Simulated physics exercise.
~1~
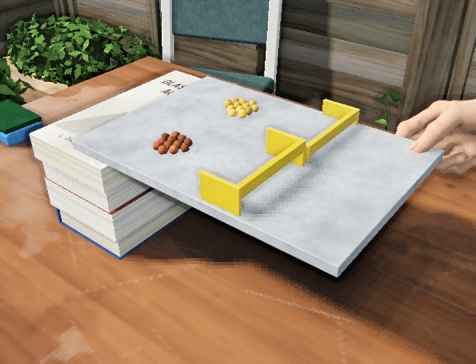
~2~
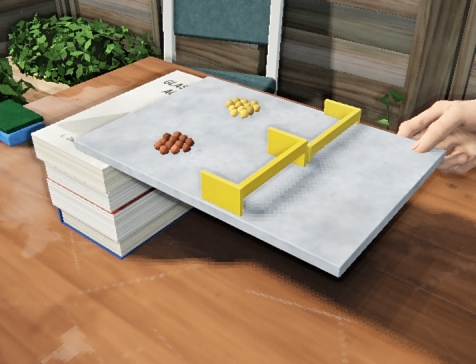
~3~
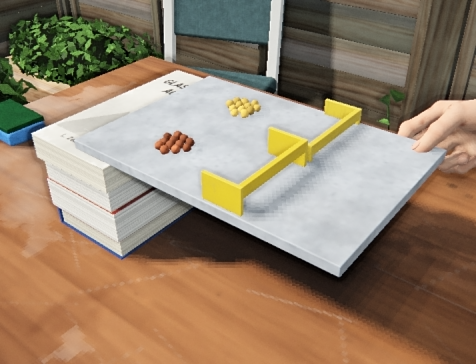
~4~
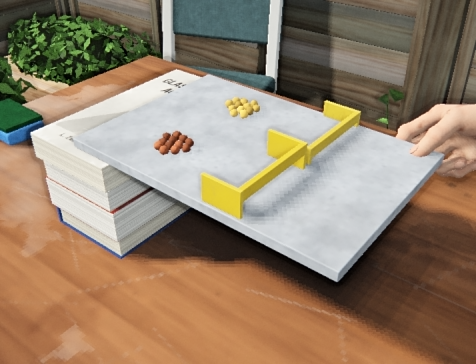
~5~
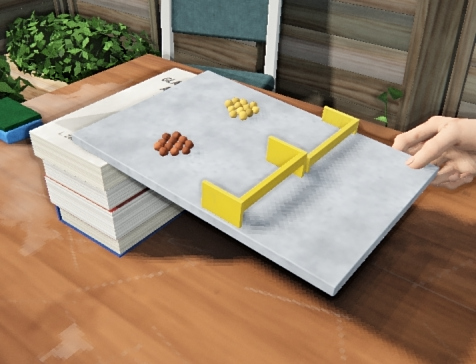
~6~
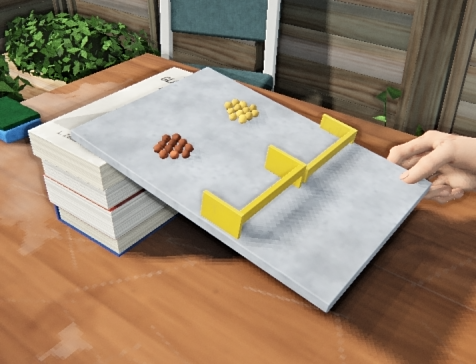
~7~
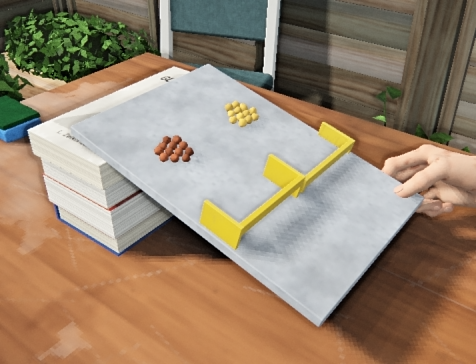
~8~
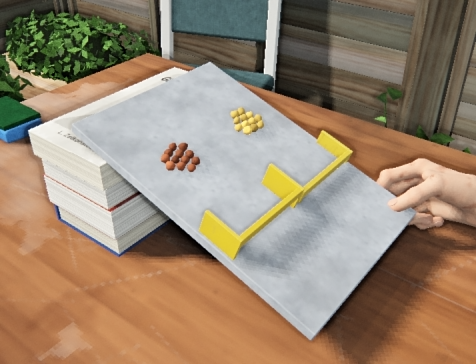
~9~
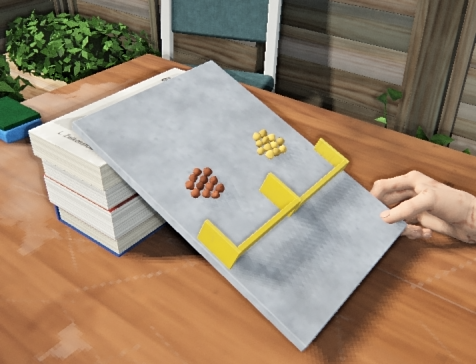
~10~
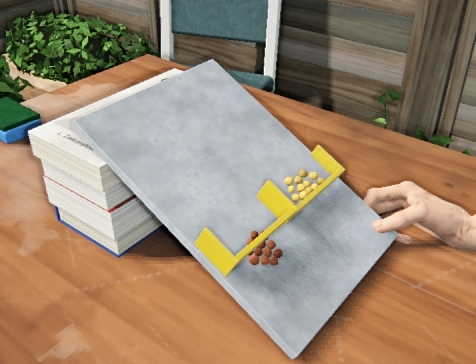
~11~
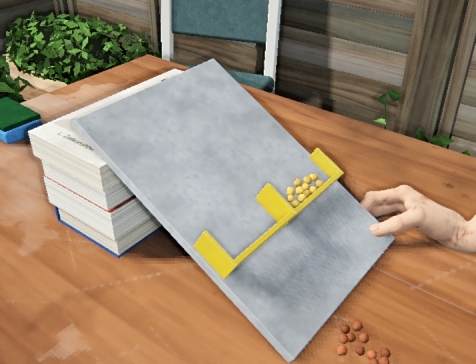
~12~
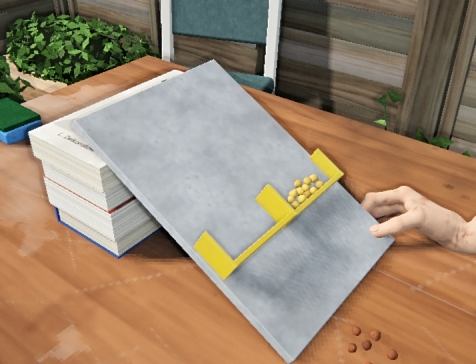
A hand lowered one end of a gray board propped on a stack of books until it sloped steeply, and two little piles slid down; the reddish-brown pieces slipped under the yellow barrier onto the table, while the pale yellow ones stayed caught behind it.
